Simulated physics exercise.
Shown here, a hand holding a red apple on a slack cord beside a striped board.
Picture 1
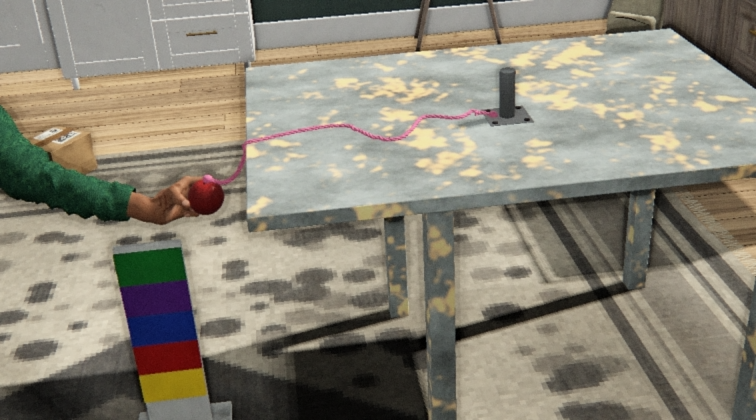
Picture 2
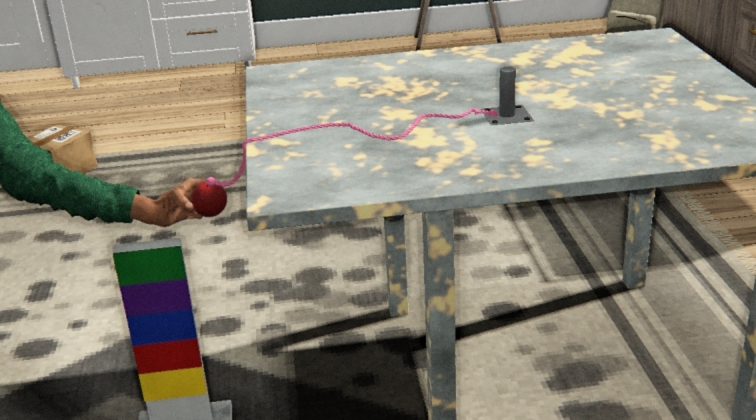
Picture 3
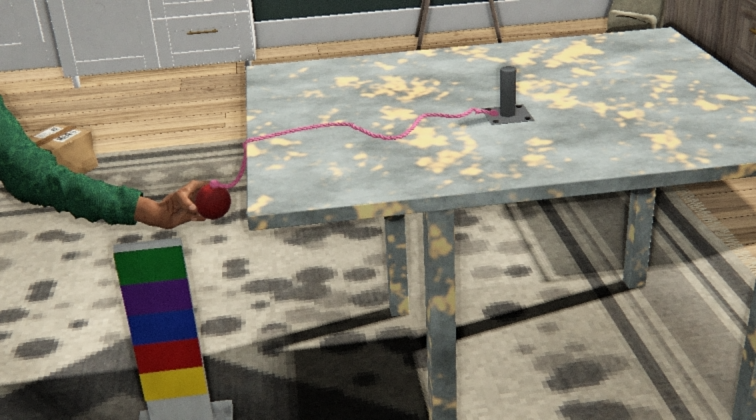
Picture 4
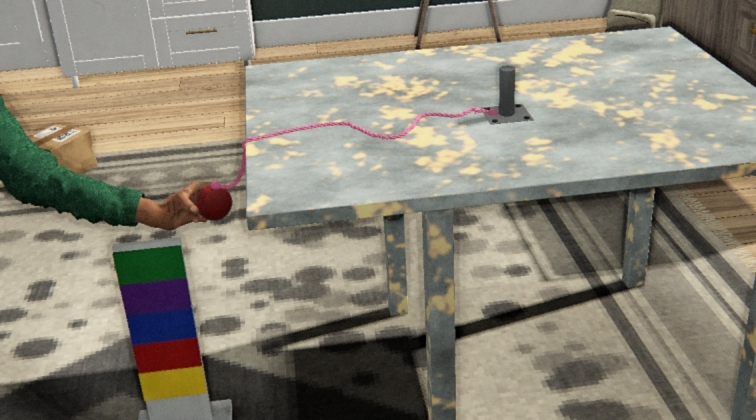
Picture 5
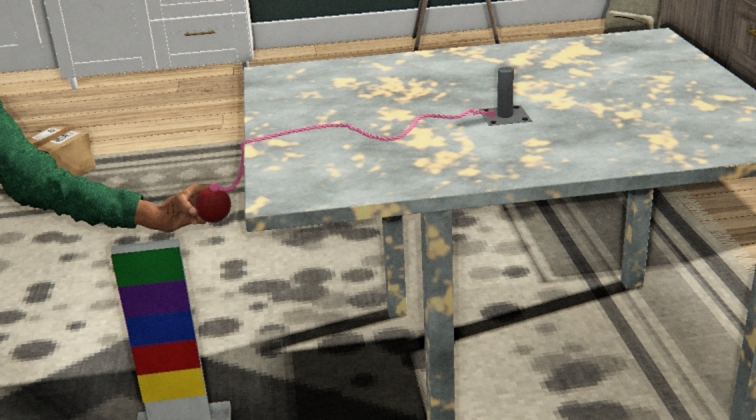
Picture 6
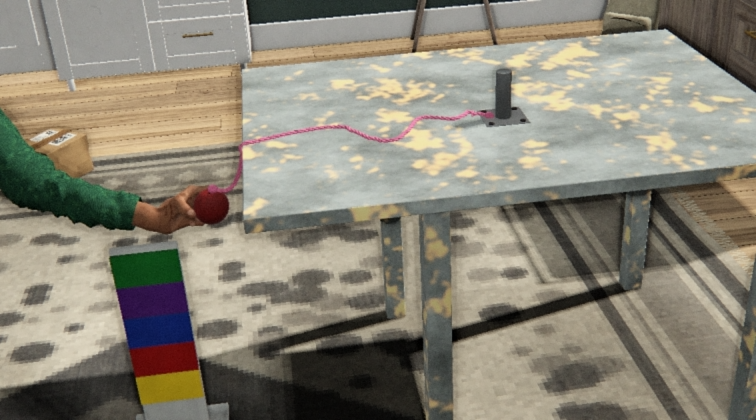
A hand in a green sleeve, holding a red apple, drifts very slightly right and then slightly back left, while the slack pink cord stays almost unchanged and the view shifts only faintly. The cord winds across a grey-and-yellow mottled table to a dark upright post, with a board striped green, purple, blue, red and yellow at lower left. The room, seen from above, has a patterned rug, wooden floor and pale cabinets.
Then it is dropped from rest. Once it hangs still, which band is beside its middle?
Its centre hangs level with the purple band.
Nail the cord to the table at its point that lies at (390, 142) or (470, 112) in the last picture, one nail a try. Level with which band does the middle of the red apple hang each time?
One after the other, green; purple.
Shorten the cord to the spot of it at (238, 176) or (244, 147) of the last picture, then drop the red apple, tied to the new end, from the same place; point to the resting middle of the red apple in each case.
Try by try, around (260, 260) and (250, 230).
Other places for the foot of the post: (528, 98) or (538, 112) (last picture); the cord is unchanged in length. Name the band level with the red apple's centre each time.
In that order: Green; green.
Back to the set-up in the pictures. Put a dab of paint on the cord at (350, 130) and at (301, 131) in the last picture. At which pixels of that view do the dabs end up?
Near (286, 141) and (243, 162).
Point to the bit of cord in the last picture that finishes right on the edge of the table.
That spot is around (313, 129).
Early on, apple near (234, 288); level with purple.
Midway, apple near (284, 281); level with purple.
Near the end, apple near (258, 290); level with purple.
Finally, apple near (256, 290); level with purple. Its middle rests at the purple band.
